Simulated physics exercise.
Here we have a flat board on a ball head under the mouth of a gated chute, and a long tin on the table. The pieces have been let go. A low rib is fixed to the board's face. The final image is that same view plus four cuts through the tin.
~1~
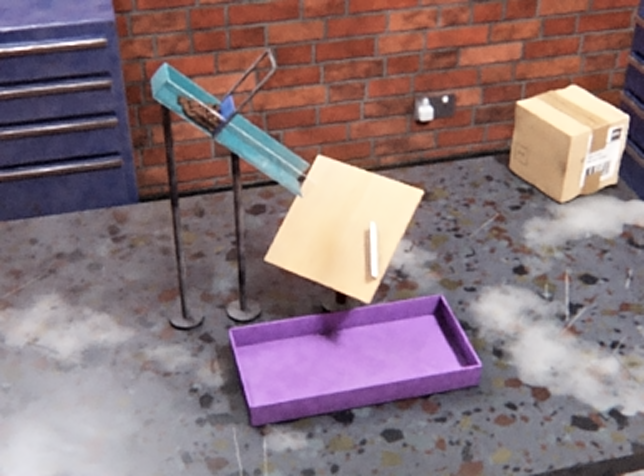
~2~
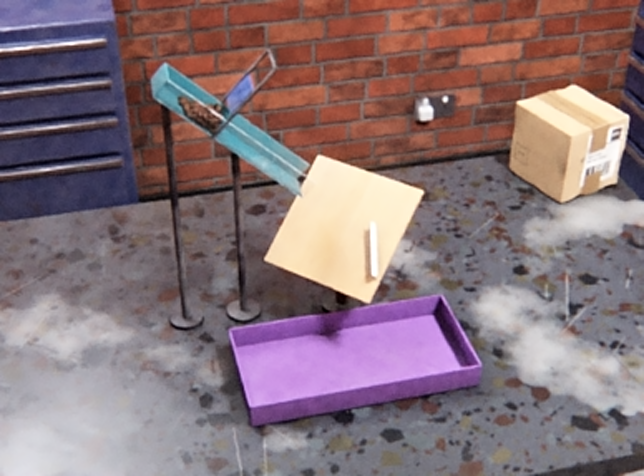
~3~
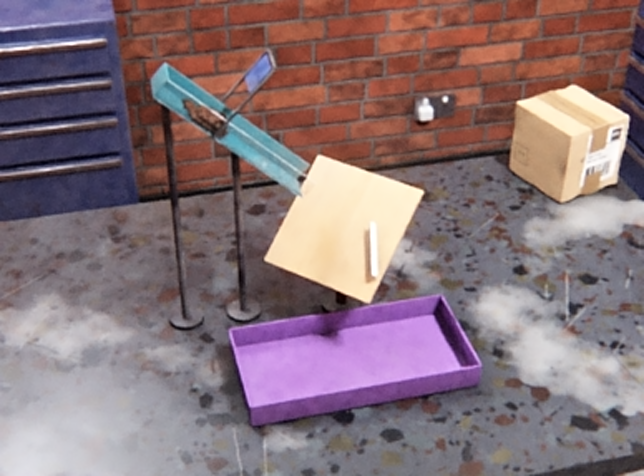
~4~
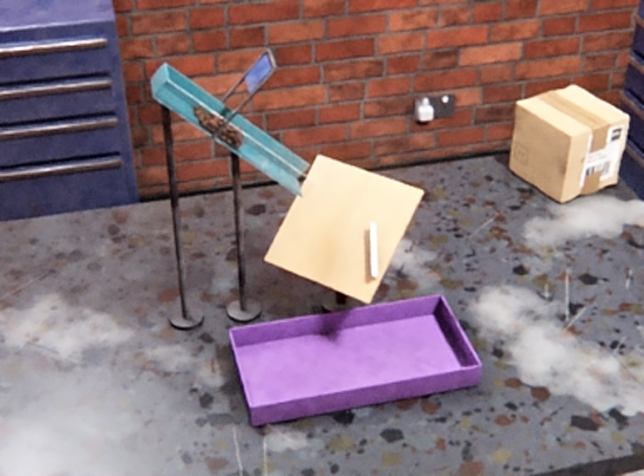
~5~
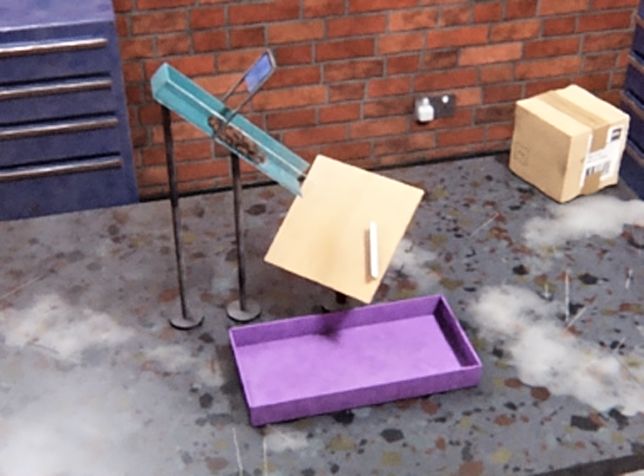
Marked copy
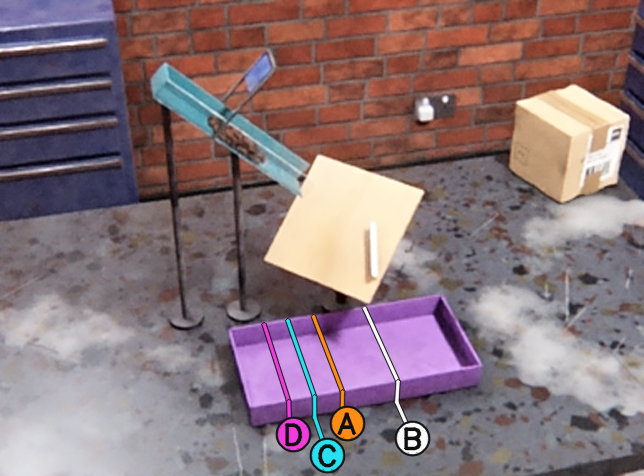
The video shows a gate swinging up on a sloping teal chute above a tilted wooden board and an empty purple tin, then a clump of small brown berries sliding partway down the chute to the right.
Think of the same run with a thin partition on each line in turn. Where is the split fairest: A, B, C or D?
I would pick line A.
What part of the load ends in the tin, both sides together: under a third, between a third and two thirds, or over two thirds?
It is over two thirds.
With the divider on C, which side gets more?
More lands on the right.
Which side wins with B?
The left side.
On the marked copy, line A crosses the front rim at (342, 390); line B crosses the front rim at (397, 380); line C crosses the front rim at (314, 395); line D crosses the front rim at (288, 400).
With A, of what is caught, about half on the left of the divider, about half on the right.
With B, of what is caught, nearly all on the left of the divider, a stray few on the right.
With C, of what is caught, a small part on the left of the divider, most on the right.
With D, of what is caught, none on the left of the divider, all on the right.
